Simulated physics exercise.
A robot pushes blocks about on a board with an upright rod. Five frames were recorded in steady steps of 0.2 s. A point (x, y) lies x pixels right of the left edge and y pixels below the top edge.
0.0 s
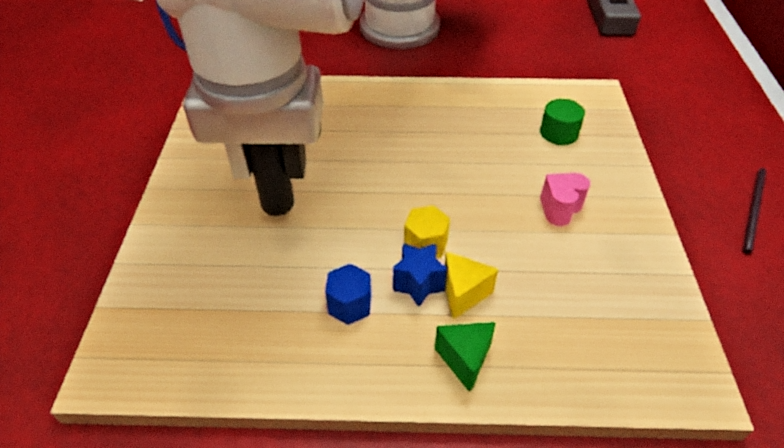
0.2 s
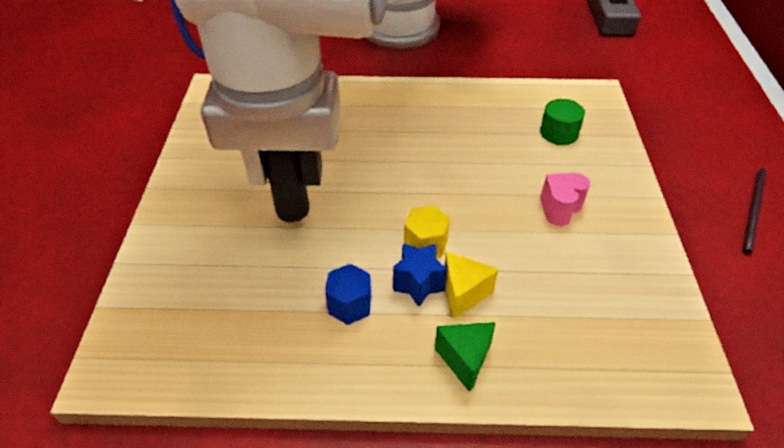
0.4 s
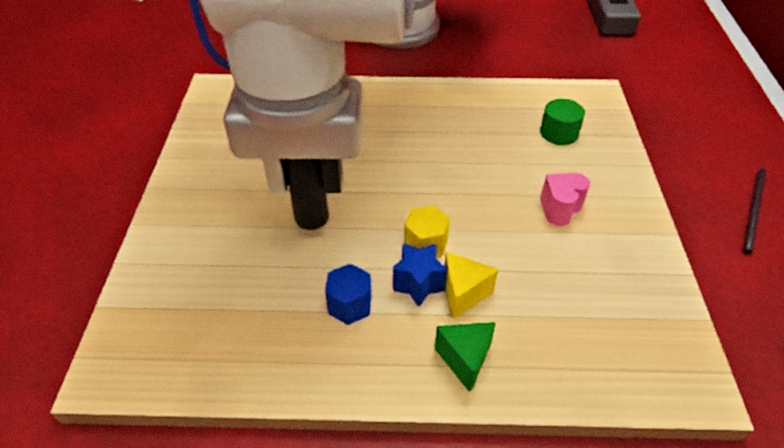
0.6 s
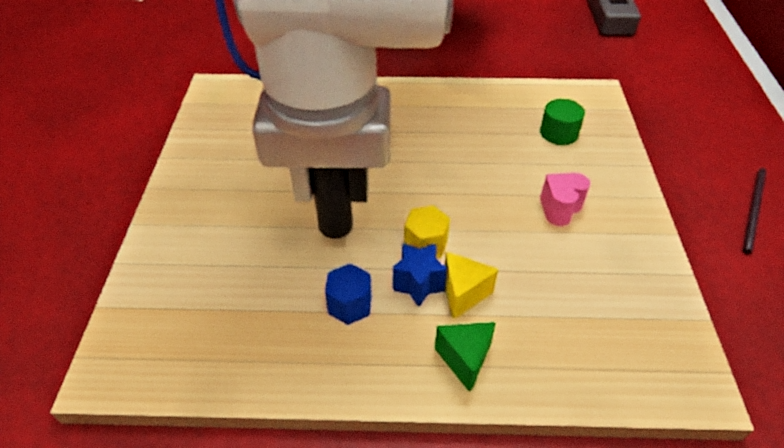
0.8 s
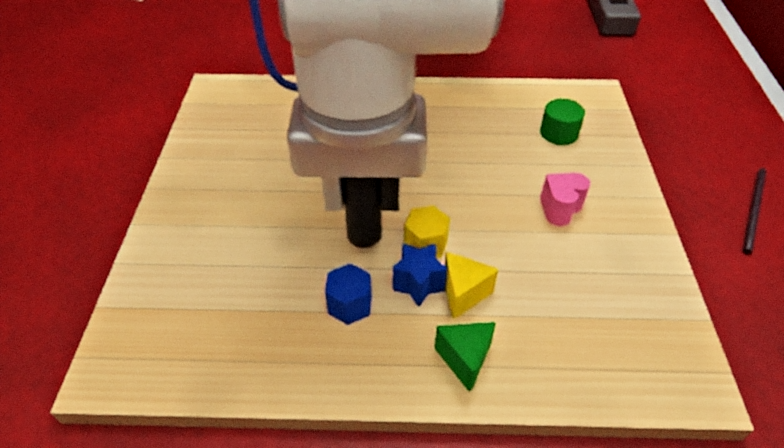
A robot arm moves its black rod rightward and slightly down while the colored blocks stay still.
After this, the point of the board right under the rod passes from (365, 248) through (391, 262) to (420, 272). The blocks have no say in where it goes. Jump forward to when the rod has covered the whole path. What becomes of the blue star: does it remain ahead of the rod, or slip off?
The block sits ahead of the rod.
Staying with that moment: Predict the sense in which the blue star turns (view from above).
Answer: Clockwise.
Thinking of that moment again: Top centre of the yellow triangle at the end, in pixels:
It will likely be found at (489, 283).
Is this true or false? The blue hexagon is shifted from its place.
That claim is false.
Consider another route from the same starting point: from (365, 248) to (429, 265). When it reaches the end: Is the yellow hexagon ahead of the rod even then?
Going by the path, no.
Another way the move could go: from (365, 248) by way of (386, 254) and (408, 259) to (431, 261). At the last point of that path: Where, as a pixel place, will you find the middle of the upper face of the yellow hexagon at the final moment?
The centre of its top face lies at (452, 214).
What follows on the original path. Halfway along, rod at (391, 250); blue star at (423, 263).
At the end, rod at (420, 261); blue hexagon unmoved; blue star at (448, 271), turned 30° clockwise; yellow hexagon at (433, 221), turned 20° anticlockwise; yellow triangle at (489, 283), turned 15° clockwise.
